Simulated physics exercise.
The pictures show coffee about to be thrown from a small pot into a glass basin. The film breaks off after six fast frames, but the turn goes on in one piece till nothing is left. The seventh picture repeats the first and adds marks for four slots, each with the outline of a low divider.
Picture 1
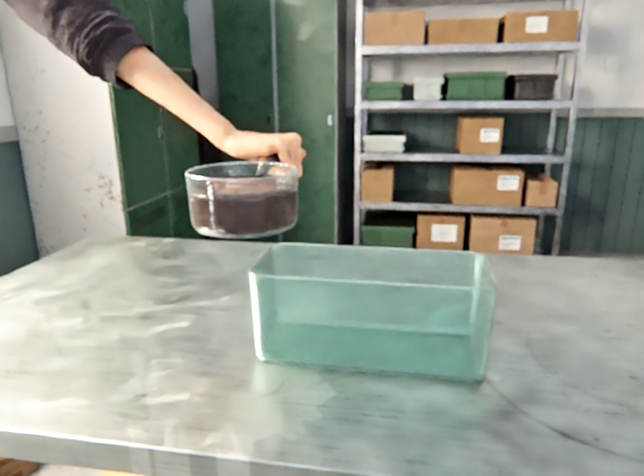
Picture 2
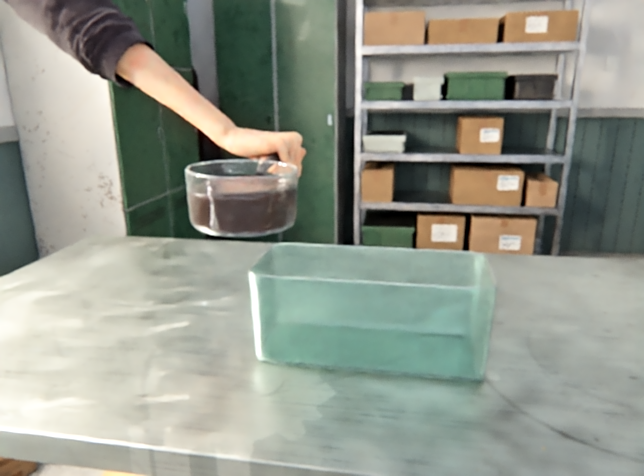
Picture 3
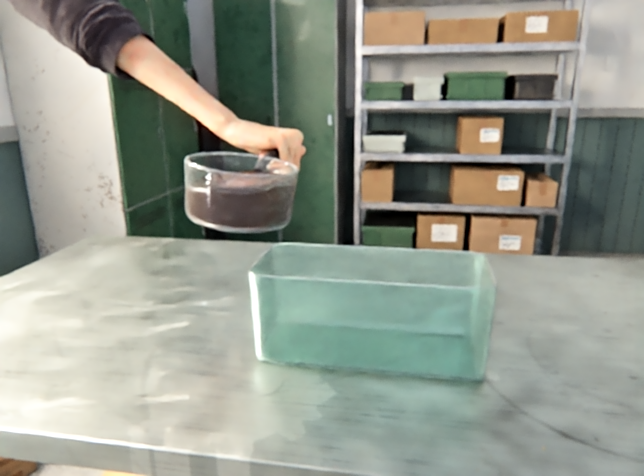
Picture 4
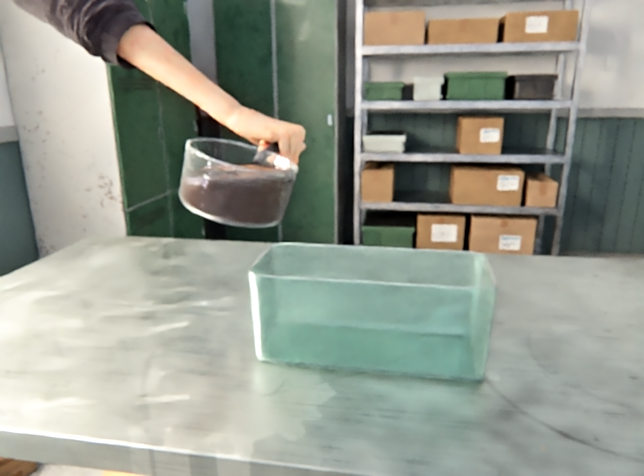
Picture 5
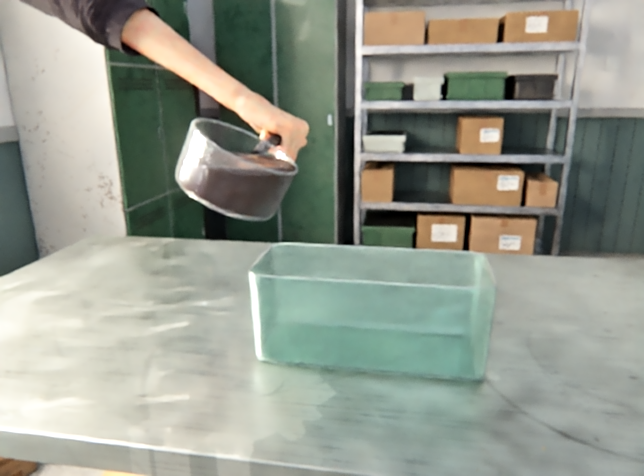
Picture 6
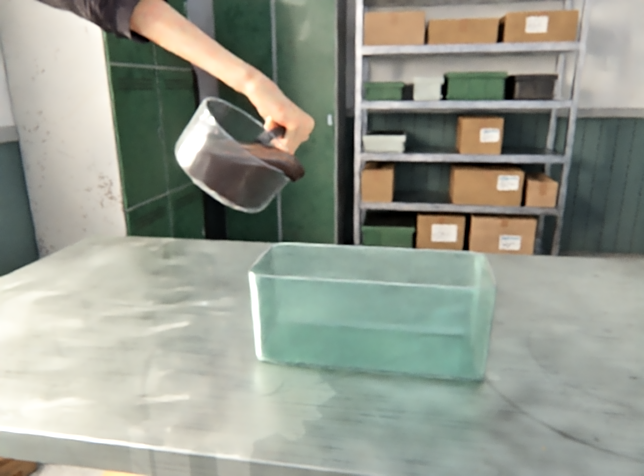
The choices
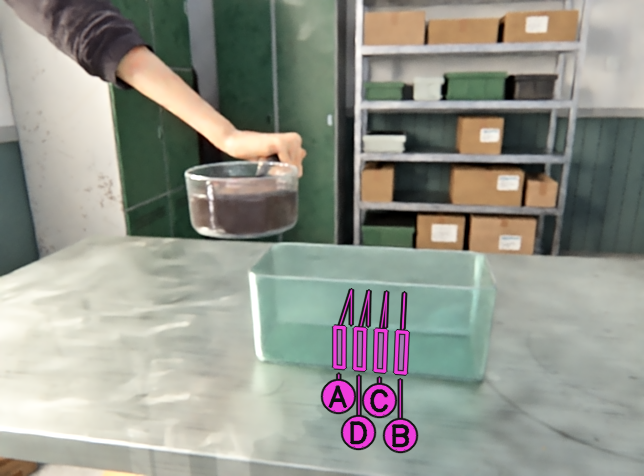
A hand held a small clear pot of dark coffee up and to the left above a glass basin on a table, then steadily tilted it rightward until coffee just came over the lip.
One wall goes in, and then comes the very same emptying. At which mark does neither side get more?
C beats the others.
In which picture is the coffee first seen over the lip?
In picture 6.
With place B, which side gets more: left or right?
More ends on the left.
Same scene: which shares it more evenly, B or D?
That would be D.
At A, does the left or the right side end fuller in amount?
The right side.
In magenta, A at (338, 374); B at (400, 379); C at (379, 378); D at (358, 376).
Choosing A, about 8 % ends left of the wall and 91 % right of it.
Choosing B, about 85 % ends left of the wall and 13 % right of it; 3 % is lost outside.
Choosing C, about 53 % ends left of the wall and 45 % right of it.
Choosing D, about 22 % ends left of the wall and 77 % right of it.
